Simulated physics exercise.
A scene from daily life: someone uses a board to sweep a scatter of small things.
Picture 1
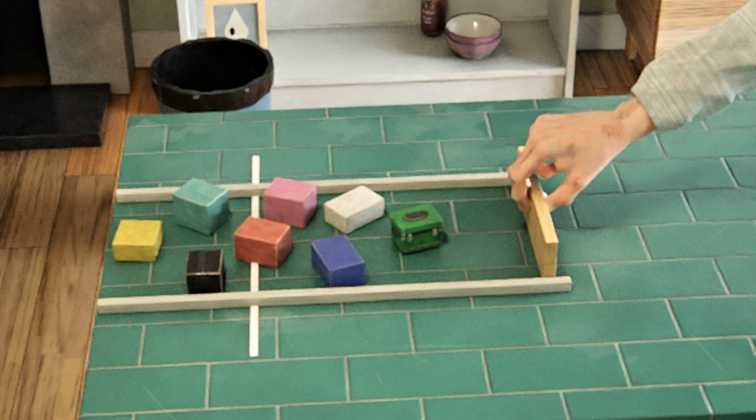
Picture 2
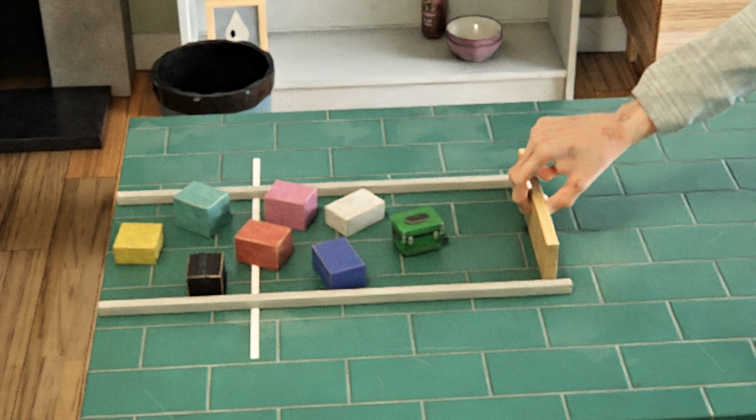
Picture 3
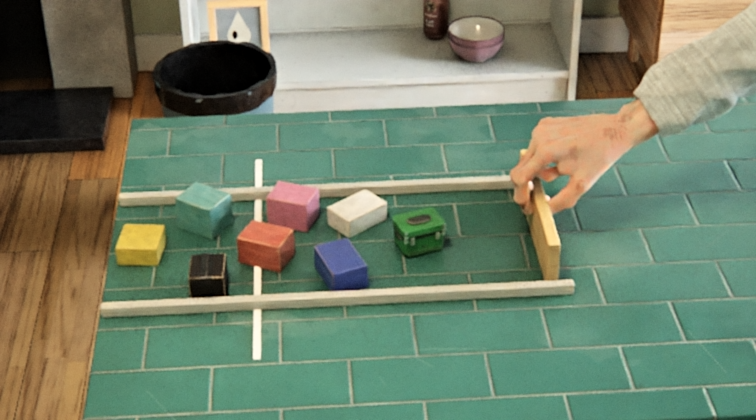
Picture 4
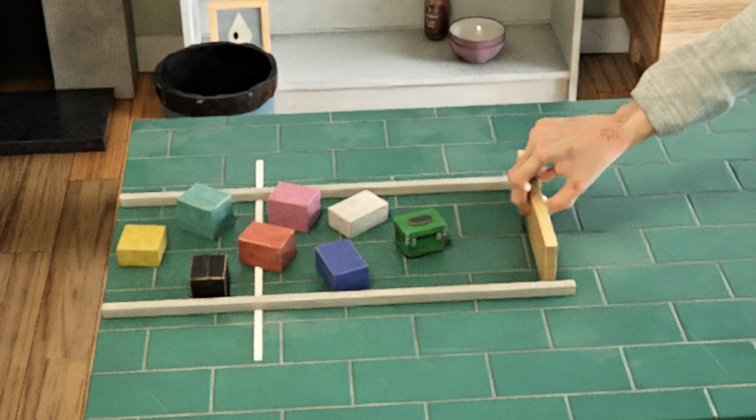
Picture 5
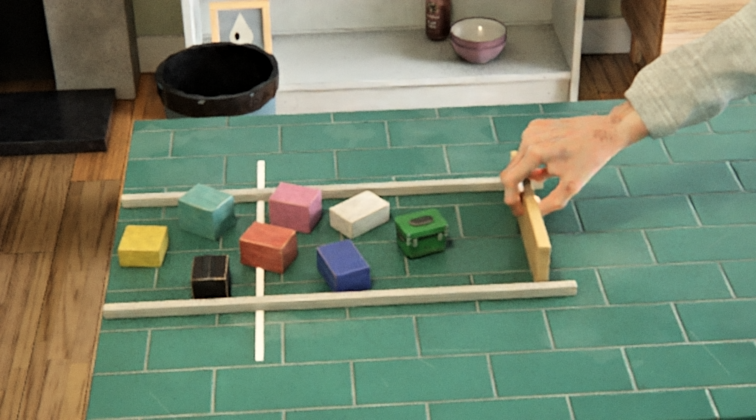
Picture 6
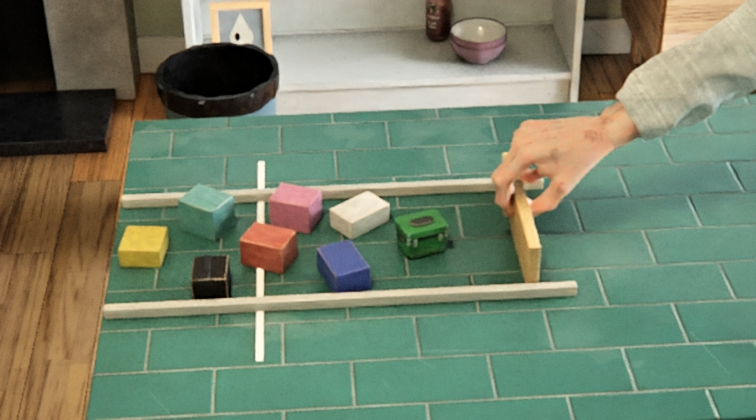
A hand held a wooden board upright at the right end of two pale rails, then slid it slightly left toward the scattered colored blocks and green case, which stayed where they were.
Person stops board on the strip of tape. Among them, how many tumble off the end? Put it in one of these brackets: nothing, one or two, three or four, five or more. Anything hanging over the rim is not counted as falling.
I expect no drop over the end.
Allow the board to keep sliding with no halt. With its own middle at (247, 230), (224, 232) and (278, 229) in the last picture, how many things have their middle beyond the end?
0; 1; 0.
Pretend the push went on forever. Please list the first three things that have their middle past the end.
The turquoise block goes first, followed by the yellow block and then the pink block.
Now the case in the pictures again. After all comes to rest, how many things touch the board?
The count in contact is 3.
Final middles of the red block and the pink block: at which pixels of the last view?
Red block: About (192, 256); pink block: About (188, 206).
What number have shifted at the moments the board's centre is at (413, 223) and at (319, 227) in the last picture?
First 1 and then 6.
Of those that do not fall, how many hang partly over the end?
0.
Early on, none off yet; yellow block at rest near (144, 246); turquoise block at rest near (207, 212); black box at rest near (211, 278).
A while later, none off yet; yellow block at rest near (144, 246); turquoise block travelled about its own width near (179, 214); black box at rest near (211, 278).
Finally, the number that fall off is zero.
